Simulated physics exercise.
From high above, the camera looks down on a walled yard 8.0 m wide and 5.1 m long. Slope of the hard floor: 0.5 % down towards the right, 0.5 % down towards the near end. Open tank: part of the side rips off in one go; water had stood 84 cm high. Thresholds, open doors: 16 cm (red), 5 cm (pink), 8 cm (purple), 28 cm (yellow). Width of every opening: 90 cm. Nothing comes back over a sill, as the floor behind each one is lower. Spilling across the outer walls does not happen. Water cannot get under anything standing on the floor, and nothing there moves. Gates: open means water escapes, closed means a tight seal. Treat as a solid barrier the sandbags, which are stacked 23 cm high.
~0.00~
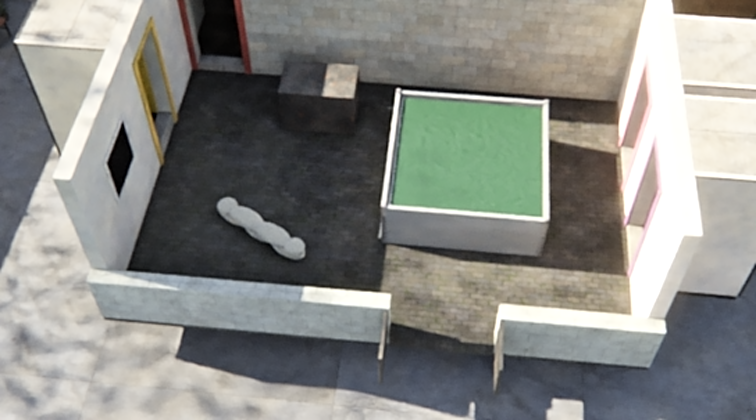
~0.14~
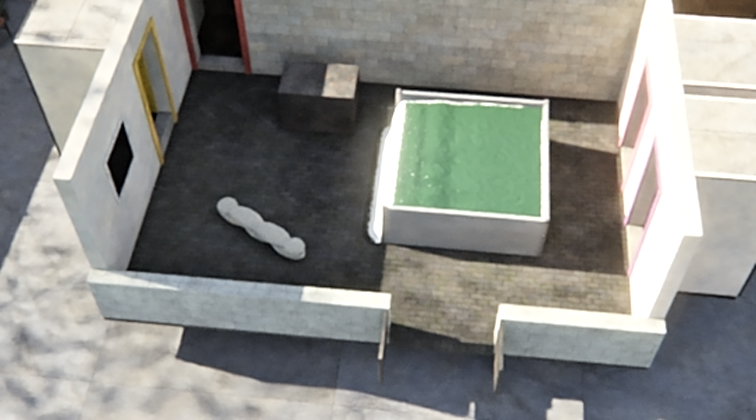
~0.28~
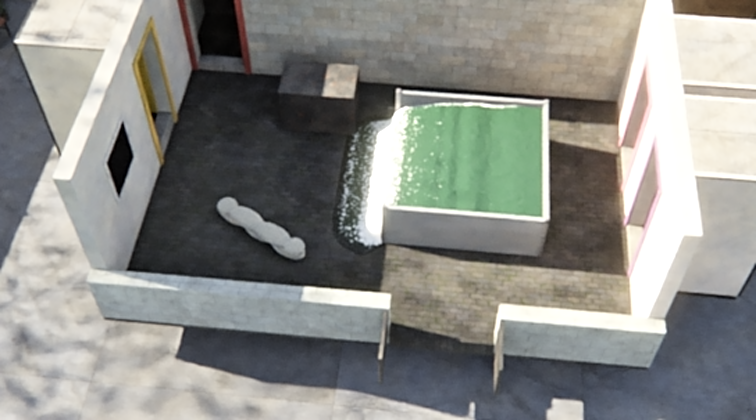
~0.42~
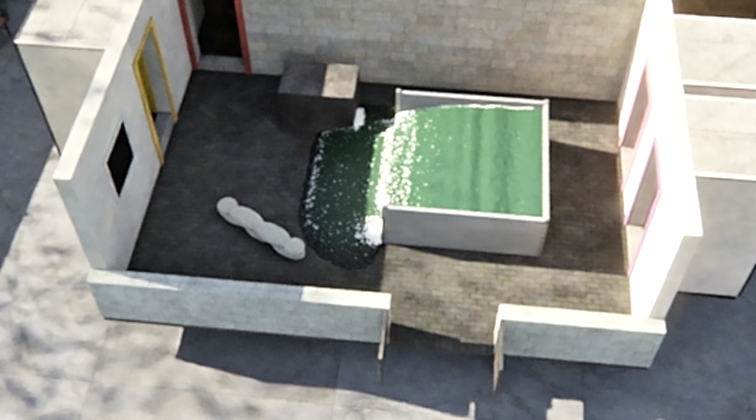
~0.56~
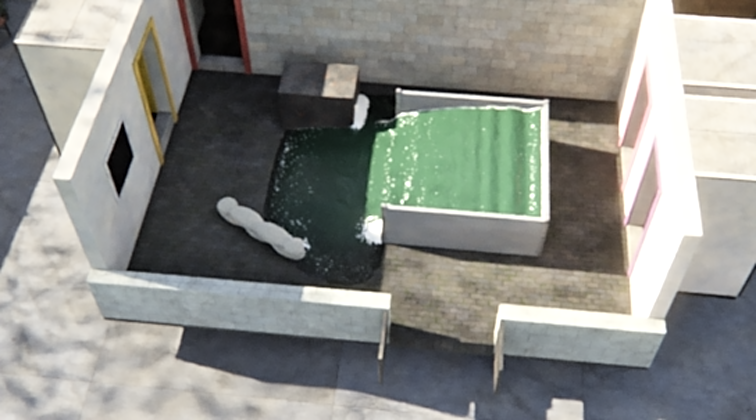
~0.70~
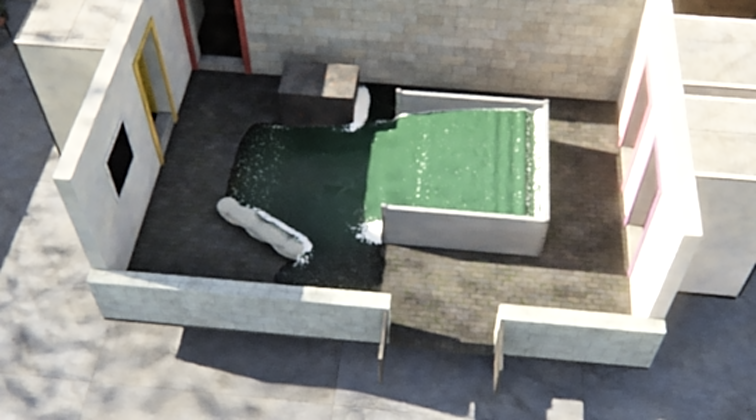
Green water bursts through the left side of an open tank in a walled yard seen from above, foams white at first, then spreads leftward across the dark floor, past a block and up against the pale sandbags.
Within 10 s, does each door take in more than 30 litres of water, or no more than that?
The red door lets the inflow top the limit. The pink door lets the inflow top the limit. The purple door lets the inflow top the limit. The yellow door lets the inflow top the limit.
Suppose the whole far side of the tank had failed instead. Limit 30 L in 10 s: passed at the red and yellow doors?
Against the limit, the red door exceeds it and the yellow door stays within it.
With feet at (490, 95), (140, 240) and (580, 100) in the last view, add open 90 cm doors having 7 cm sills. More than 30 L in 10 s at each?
The first one doesn't reach it, the second one exceeds it, and the third one exceeds it.
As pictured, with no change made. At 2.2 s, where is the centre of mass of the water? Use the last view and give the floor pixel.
At roughly (332, 178).
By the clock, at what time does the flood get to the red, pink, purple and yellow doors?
Doors: Red 1.8 s / pink 3.4 s / purple 5.0 s / yellow 1.0 s.
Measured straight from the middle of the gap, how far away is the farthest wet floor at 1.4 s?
That works out near 4.4 m.
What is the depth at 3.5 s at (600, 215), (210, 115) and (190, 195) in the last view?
Around 0 cm, 25 cm and 22 cm.
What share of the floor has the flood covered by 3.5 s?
Near 75 per cent is wet.
After 1.4 s water covers 40 % of the floor and is deepest (56 cm) near (164, 156); red door not reached, pink door not reached, purple door not reached, yellow door 47 cm at the sill, 9 L in.
After 2.2 s water covers 65 % of the floor and is deepest (56 cm) near (167, 149); red door 24 cm at the sill, 2 L in, pink door not reached, purple door not reached, yellow door 54 cm at the sill, 120 L in.
After 3.5 s water covers 75 % of the floor and is deepest (45 cm) near (190, 77); red door 37 cm at the sill, 176 L in, pink door 4 cm at the sill, 0 L in, purple door not reached, yellow door 36 cm at the sill, 259 L in.
After 6.0 s water covers 95 % of the floor and is deepest (24 cm) near (122, 286); red door 20 cm at the sill, 353 L in, pink door 6 cm at the sill, 4 L in, purple door 2 cm at the sill, 0 L in, yellow door 18 cm at the sill, 273 L in.
After 10.0 s water covers 95 % of the floor and is deepest (20 cm) near (624, 203); red door 9 cm at the sill, 359 L in, pink door 9 cm at the sill, 70 L in, purple door 18 cm at the sill, 98 L in, yellow door 9 cm at the sill, 273 L in.
